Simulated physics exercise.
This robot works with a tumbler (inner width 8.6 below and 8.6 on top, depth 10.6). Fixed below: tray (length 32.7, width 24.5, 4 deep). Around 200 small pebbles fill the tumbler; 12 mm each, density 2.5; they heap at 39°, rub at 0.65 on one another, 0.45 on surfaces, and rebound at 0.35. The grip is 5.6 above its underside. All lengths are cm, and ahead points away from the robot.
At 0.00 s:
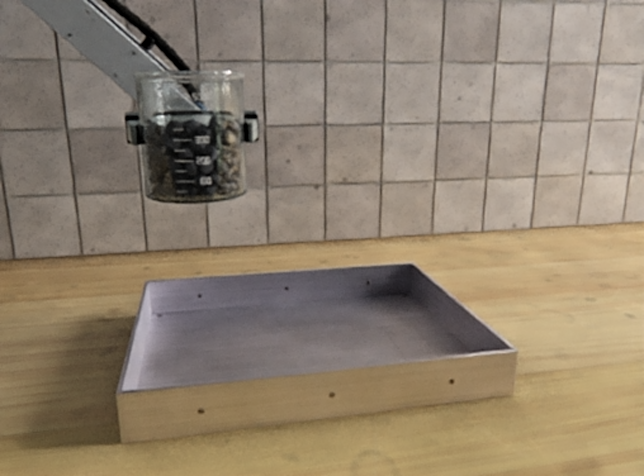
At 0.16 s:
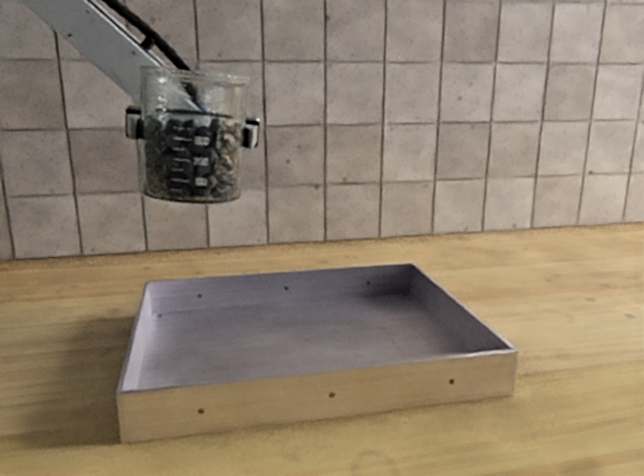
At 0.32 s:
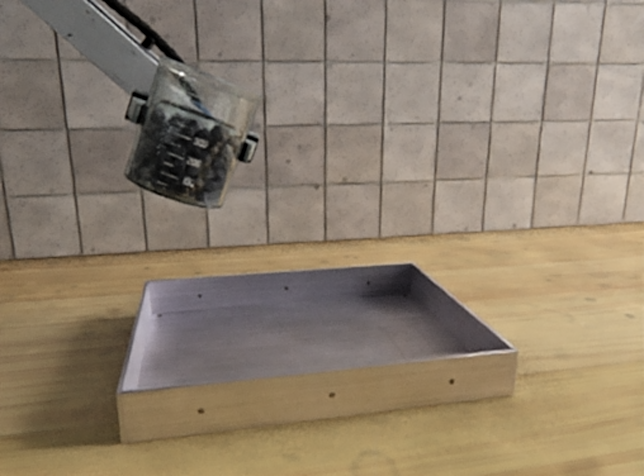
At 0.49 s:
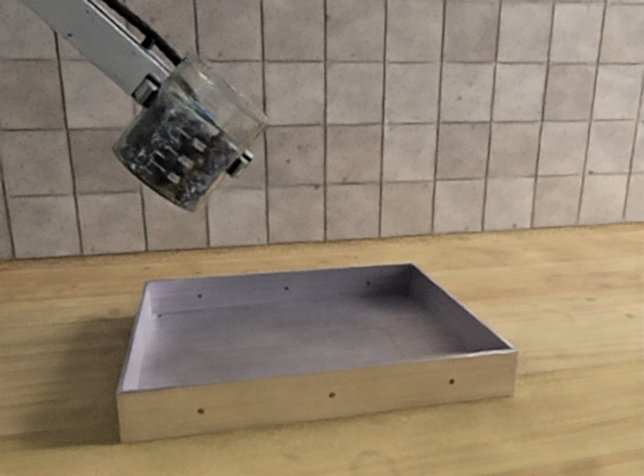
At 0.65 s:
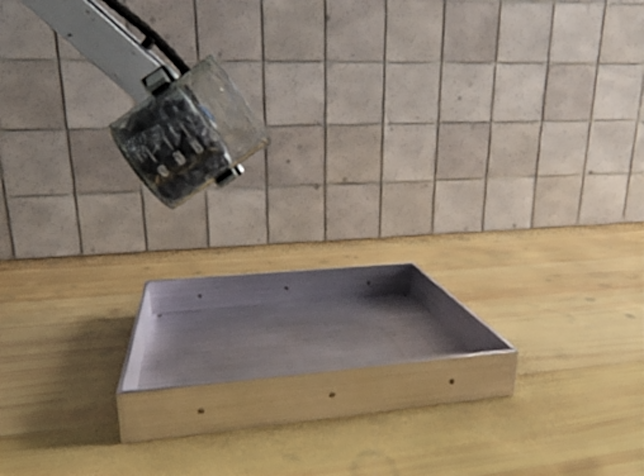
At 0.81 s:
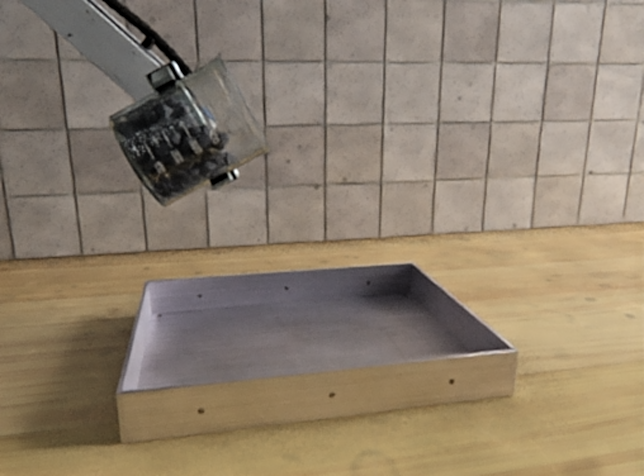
A robotic arm tilts a clear tumbler of small dark pebbles steeply to the right.
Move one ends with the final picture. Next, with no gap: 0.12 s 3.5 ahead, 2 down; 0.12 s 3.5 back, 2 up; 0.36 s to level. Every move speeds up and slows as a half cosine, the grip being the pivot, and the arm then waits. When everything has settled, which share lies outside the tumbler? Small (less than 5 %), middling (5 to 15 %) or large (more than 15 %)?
Answer: Small; less than 5 % of the small pebbles finish outside the tumbler.
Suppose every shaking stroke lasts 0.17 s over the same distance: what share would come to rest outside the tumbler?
It would be near 0 per cent.
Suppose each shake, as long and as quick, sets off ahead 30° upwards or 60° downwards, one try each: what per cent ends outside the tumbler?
About 5 and 0 per cent.
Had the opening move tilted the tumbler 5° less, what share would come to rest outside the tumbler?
In that case some 0 per cent.
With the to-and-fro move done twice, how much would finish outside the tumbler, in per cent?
In that case some 0 per cent.
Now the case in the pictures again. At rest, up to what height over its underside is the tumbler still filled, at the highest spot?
Some 9.0 cm.
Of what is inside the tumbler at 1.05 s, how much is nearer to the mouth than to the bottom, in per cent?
Roughly 30 per cent.
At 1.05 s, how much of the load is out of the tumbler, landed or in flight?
About 0 per cent by then.
After 1.05 s, tilted 63° forward, highest piece 24 above the table; 199 in the tumbler.
After 1.29 s, tilted 16° forward, highest piece 26 above the table; 199 in the tumbler.
After 1.61 s, level, highest piece 26 above the table; 199 in the tumbler.
After 2.66 s, level, highest piece 26 above the table; 199 in the tumbler.
At rest, 199 in the tumbler. That is 0 % outside the tumbler.
